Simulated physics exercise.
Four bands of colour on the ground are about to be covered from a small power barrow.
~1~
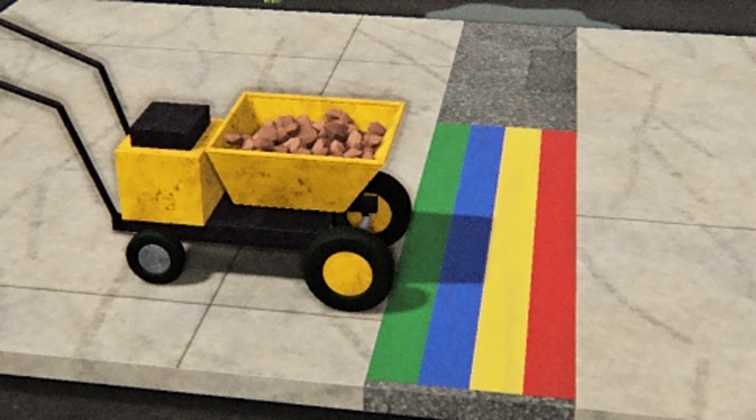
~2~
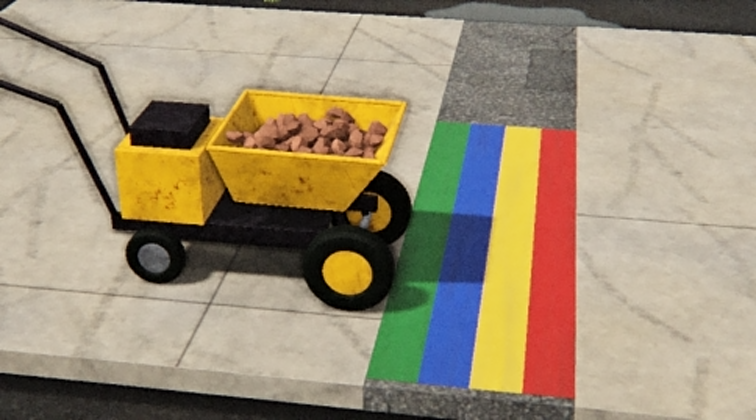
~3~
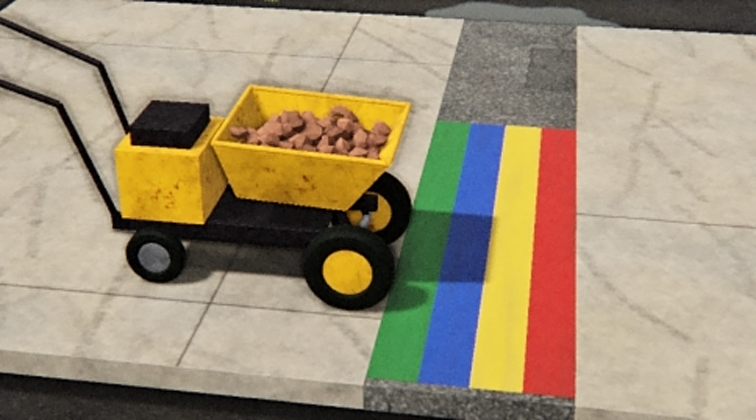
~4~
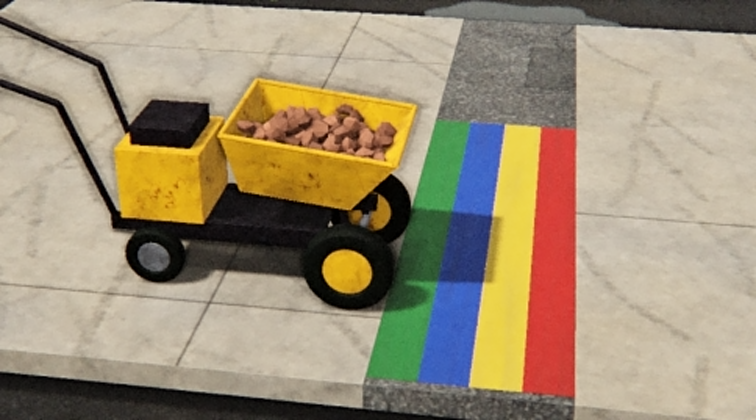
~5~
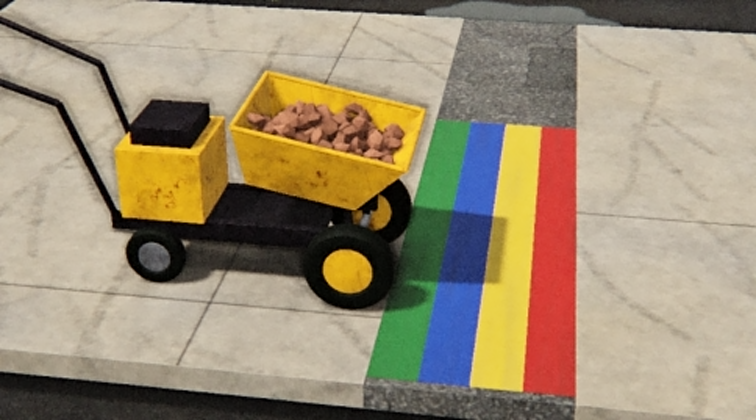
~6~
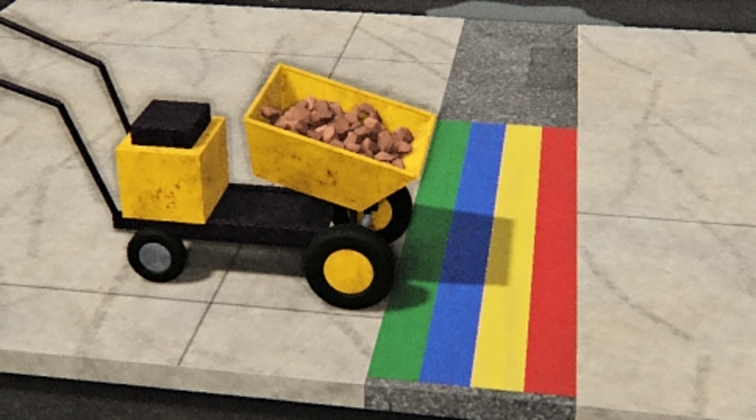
In the video, a yellow skip loaded with reddish-brown rubble sits level on a small power barrow beside green, blue, yellow and red strips, then gradually tilts toward the right while the barrow's wheels stay still.
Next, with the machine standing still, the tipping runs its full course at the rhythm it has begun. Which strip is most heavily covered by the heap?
The yellow strip.
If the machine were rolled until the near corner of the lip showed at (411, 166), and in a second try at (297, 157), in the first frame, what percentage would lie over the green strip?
First try: Some 0 %; second try: 30 %.
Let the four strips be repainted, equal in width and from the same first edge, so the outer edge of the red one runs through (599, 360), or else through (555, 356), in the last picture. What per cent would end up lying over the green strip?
The first case gives around 0 %, the second around 0 %.
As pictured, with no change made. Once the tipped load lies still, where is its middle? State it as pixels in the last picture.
(523, 281).
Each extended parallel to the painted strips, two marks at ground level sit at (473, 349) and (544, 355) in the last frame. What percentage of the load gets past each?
In order: 80 percent, then 30 percent.
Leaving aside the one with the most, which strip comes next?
The red one.
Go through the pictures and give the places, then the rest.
Lip of the skip near (383, 163), level; top of the load near (320, 147), lumps of rubble; green strip near (402, 340); blue strip near (451, 345); yellow strip near (500, 349); red strip near (551, 354), in the first frame.
Lip of the skip near (384, 163), level; top of the load near (321, 146), in the second frame.
Lip of the skip near (389, 164), tipped barely; top of the load near (313, 134), in the third frame.
Lip of the skip near (396, 166), tipped a little; top of the load near (305, 141), in the fourth frame.
Lip of the skip near (406, 171), tipped a little; top of the load near (303, 122), in the fifth frame.
Lip of the skip near (417, 177), tipped clearly; top of the load near (301, 117); green strip near (403, 338); blue strip near (452, 342); yellow strip near (501, 347); red strip near (552, 351), in the sixth frame.
Shortly afterwards, skip tipped steeply; the whole lot in the skip.
Next, skip tipped steeply; all but a few in the skip; only a few over the yellow strip.
Some moments later, skip tipped right over; near a third in the skip; only a few over the blue strip; near a third over the yellow strip; near a quarter over the red strip; a little off the paint.
In the end, skip tipped right over; a little in the skip; only a few over the green strip; a little over the blue strip; near a third over the yellow strip; near a quarter over the red strip; a little off the paint.
